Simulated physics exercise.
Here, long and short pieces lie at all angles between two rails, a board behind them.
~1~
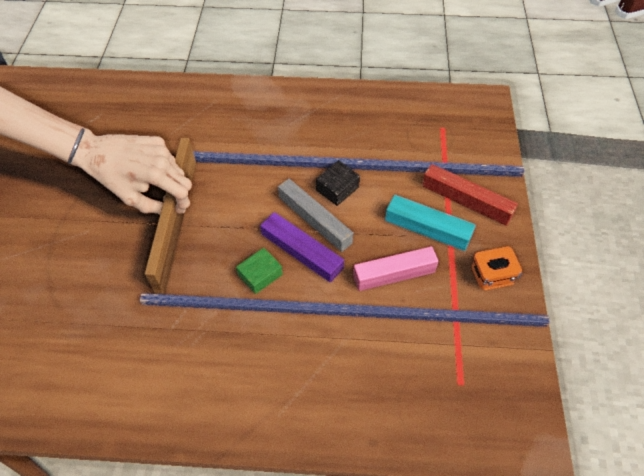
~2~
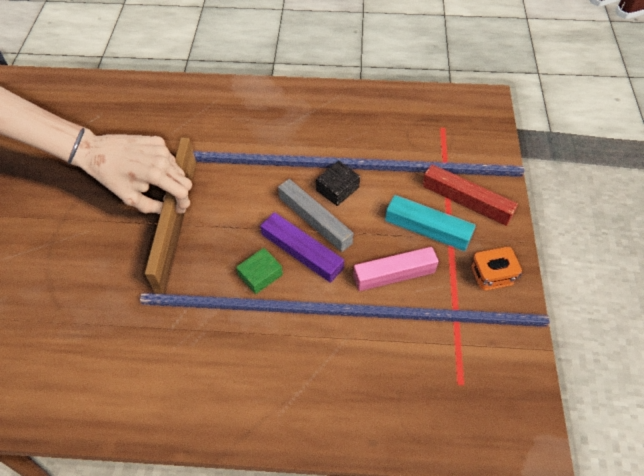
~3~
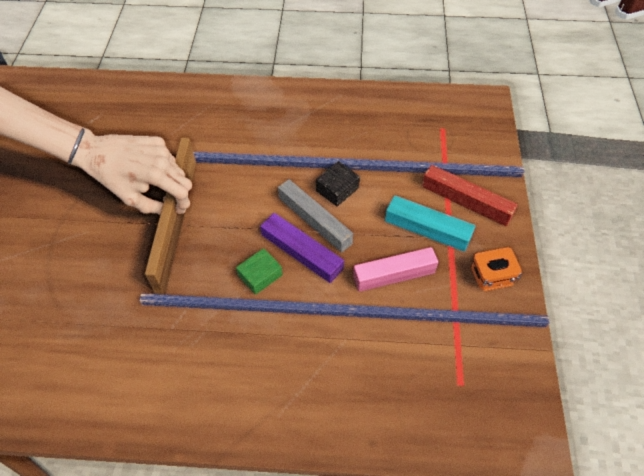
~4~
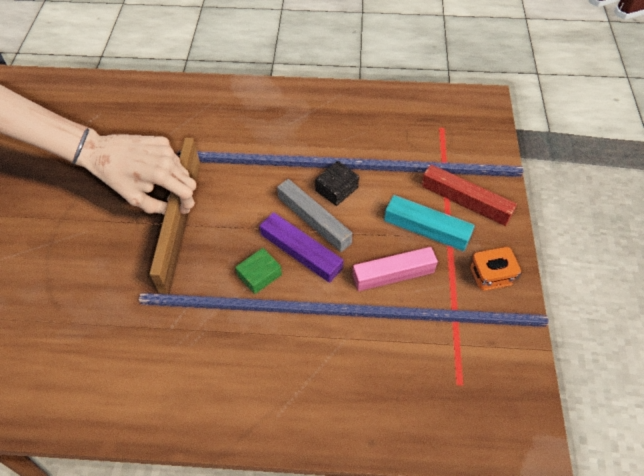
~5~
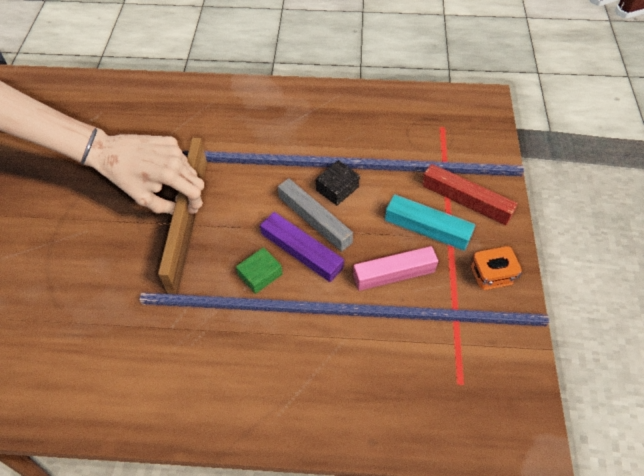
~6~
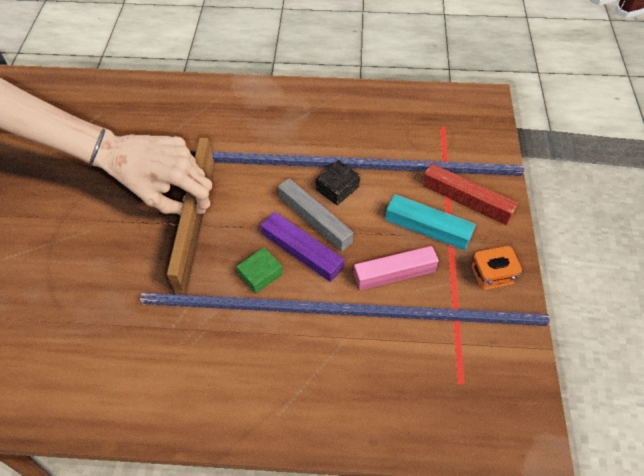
A hand slides a wooden board slightly right between blue rails, toward still, colourful blocks.
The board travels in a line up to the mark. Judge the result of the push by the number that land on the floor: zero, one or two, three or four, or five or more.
The number that land on the floor is one or two.
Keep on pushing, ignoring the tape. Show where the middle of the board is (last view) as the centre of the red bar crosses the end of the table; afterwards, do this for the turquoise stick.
I'd say about (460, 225) for the first one and about (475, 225) for the second.
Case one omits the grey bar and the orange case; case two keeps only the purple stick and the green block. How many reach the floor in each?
Counts - first: 0; second: 0.
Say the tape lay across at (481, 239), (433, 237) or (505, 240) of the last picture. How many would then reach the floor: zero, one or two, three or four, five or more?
So, tape by tape, it's three to four, then one to two, then at least five.
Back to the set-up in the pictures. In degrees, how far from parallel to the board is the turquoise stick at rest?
I'd say it's about 40° out of line.
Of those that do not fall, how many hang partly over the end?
Answer: 3.
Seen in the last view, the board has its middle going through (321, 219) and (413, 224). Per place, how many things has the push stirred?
So 5, and at the other place 8.
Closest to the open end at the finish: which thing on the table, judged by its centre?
That's the pink stick.
Soon after, none off yet; orange case at rest near (495, 269); red bar at rest near (469, 194); turquoise stick at rest near (429, 222).
After that, none off yet; orange case tilting well over near (557, 265); red bar displaced a little near (495, 198); turquoise stick displaced a little near (473, 225).
In the end, the number that fall off is one or two; gone, orange case.
